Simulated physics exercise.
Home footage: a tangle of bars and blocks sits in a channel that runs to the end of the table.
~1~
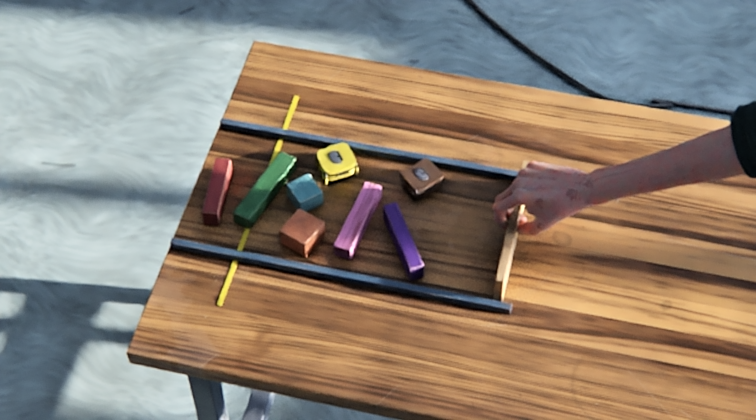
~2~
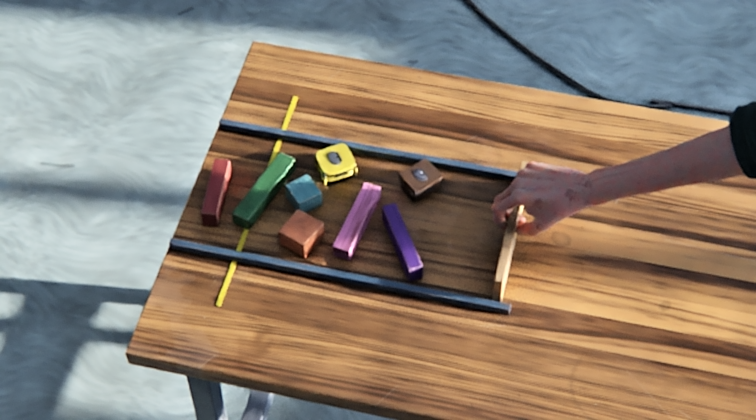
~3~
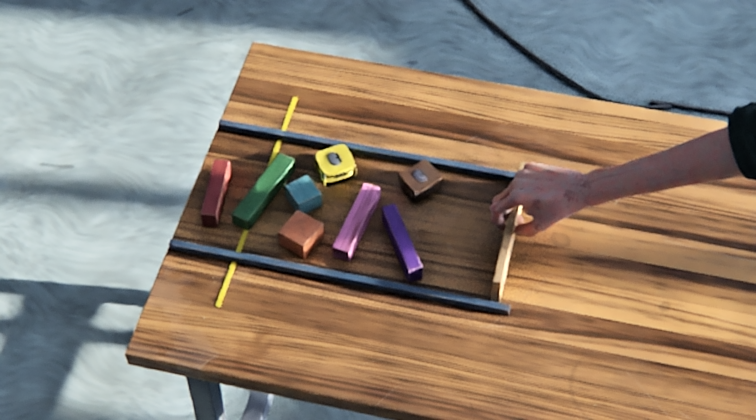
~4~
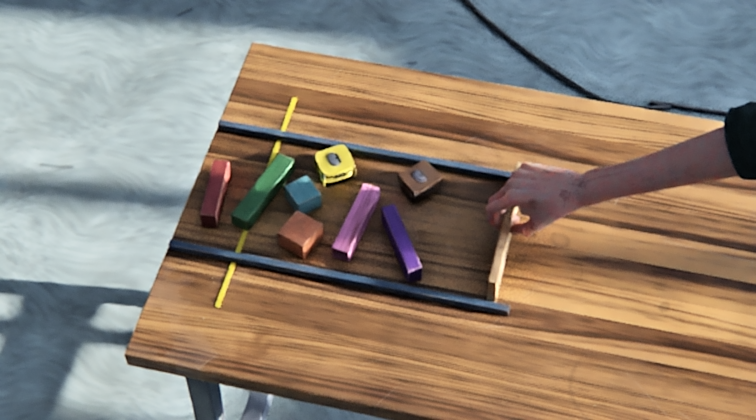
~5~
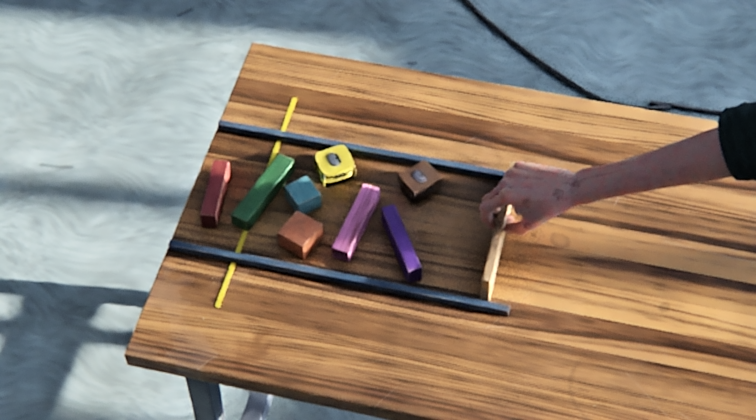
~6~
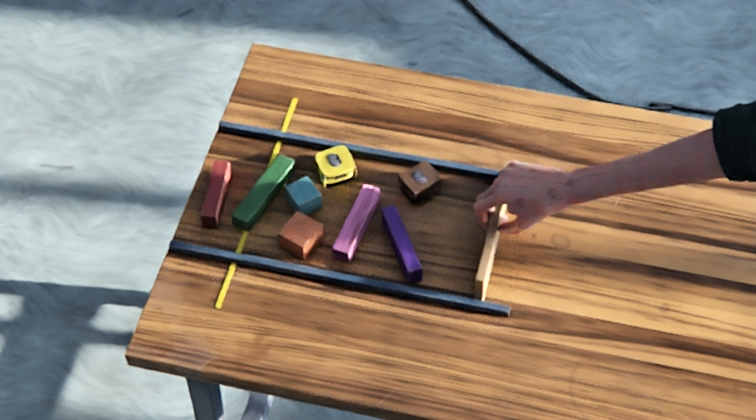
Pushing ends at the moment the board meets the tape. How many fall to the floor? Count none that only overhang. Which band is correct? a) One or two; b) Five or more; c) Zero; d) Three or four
(a) One or two.
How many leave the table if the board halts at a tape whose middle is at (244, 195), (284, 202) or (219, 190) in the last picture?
Per try: 2; 0; 5.
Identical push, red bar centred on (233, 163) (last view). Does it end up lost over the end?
In that case it goes down.
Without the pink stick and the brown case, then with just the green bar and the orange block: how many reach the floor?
1 in the first case, 0 in the second.
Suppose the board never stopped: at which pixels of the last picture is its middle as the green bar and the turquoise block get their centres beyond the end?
The middle is at (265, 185) when it's the green bar, and at (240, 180) when it's the turquoise block.
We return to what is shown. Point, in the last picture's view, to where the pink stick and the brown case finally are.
In the last picture they sit at about (232, 200) and about (258, 156).
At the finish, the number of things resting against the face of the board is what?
Tally at the end: 2.
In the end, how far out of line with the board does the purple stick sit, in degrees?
About 0° out of line.
Soon after, none off yet; red bar at rest near (216, 194); green bar at rest near (264, 192); turquoise block at rest near (303, 197).
After that, none off yet; red bar at rest near (216, 194); green bar displaced a little near (255, 190); turquoise block displaced about its own width near (283, 192).
In the end, the number that fall off is one or two; gone, green bar and red bar.
